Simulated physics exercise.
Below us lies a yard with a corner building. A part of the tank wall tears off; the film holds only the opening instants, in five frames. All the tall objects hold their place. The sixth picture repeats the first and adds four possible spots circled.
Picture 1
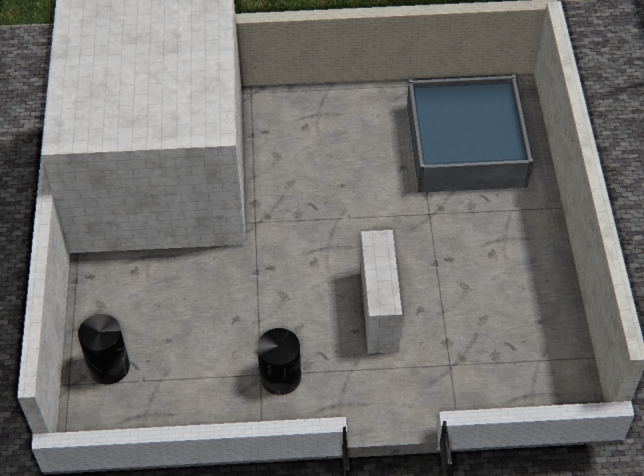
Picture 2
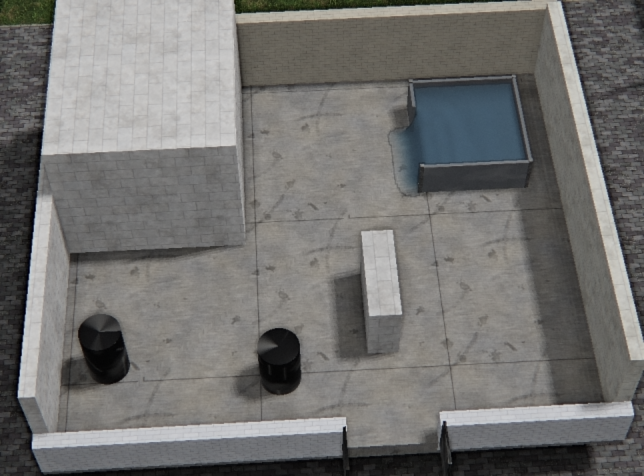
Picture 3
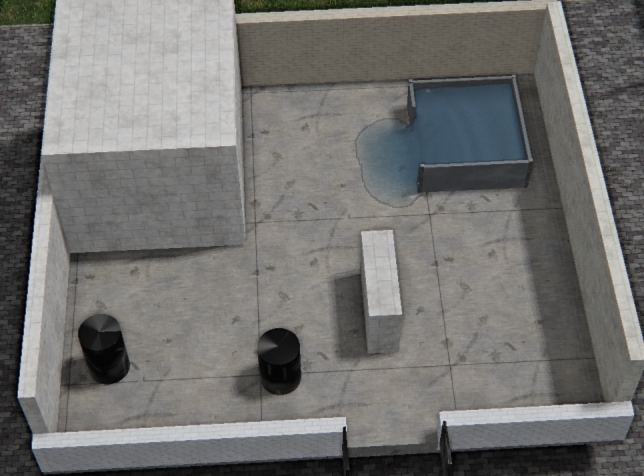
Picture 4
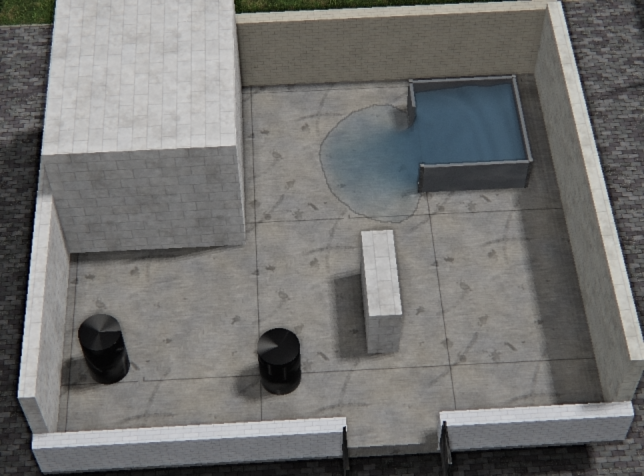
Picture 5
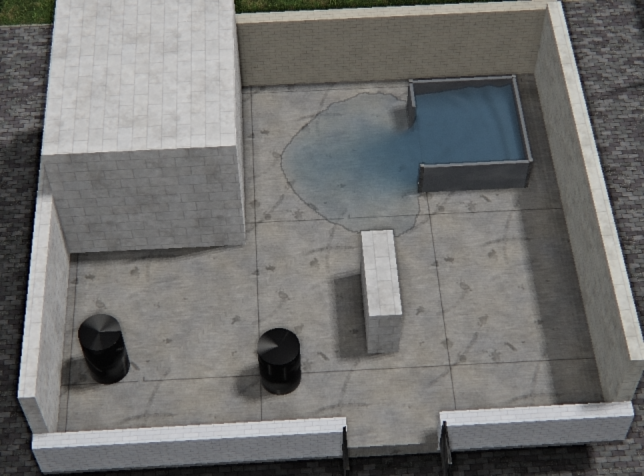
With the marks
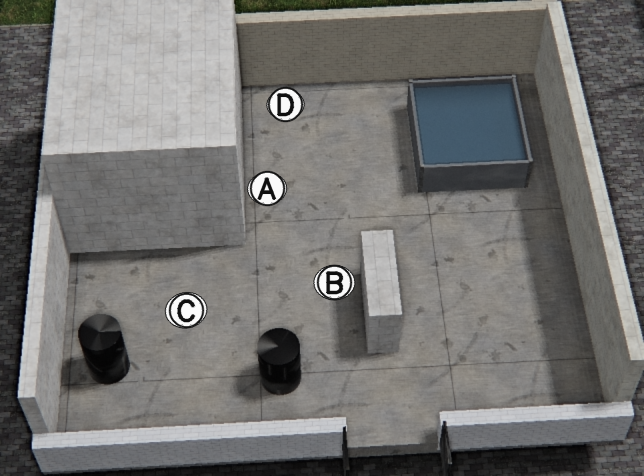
A large pale block building fills the upper left corner of a walled concrete yard, seen from high above by a still camera. A grey-rimmed tank of blue water sits at upper right, with a pale upright slab near the middle, two black cylinders at lower left and a gap in the front wall. The tank's left side opens and water spreads leftward across the floor in a widening, rounded sheet.
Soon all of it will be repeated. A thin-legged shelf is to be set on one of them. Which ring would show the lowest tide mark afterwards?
C.
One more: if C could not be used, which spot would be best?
That would be B.
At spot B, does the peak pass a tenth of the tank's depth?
Yes, it does.
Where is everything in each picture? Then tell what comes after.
In the first picture, tank full, its middle at (469, 123); open gate at (392, 419).
In the second picture, 1 % of the ground under water, visible out to (399, 131).
In the third picture, 4 % of the ground under water, visible out to (366, 132).
In the fourth picture, 7 % of the ground under water, visible out to (324, 152).
In the fifth picture, 12 % of the ground under water, visible out to (287, 154).
In white, A at (267, 188); B at (334, 282); C at (186, 310); D at (285, 104).
With A, the water peaks at about 45 % of the depth that stood in the tank.
With B, the water peaks at about 13 % of the depth that stood in the tank.
With C, the water peaks at about 7 % of the depth that stood in the tank.
With D, the water peaks at about 38 % of the depth that stood in the tank.
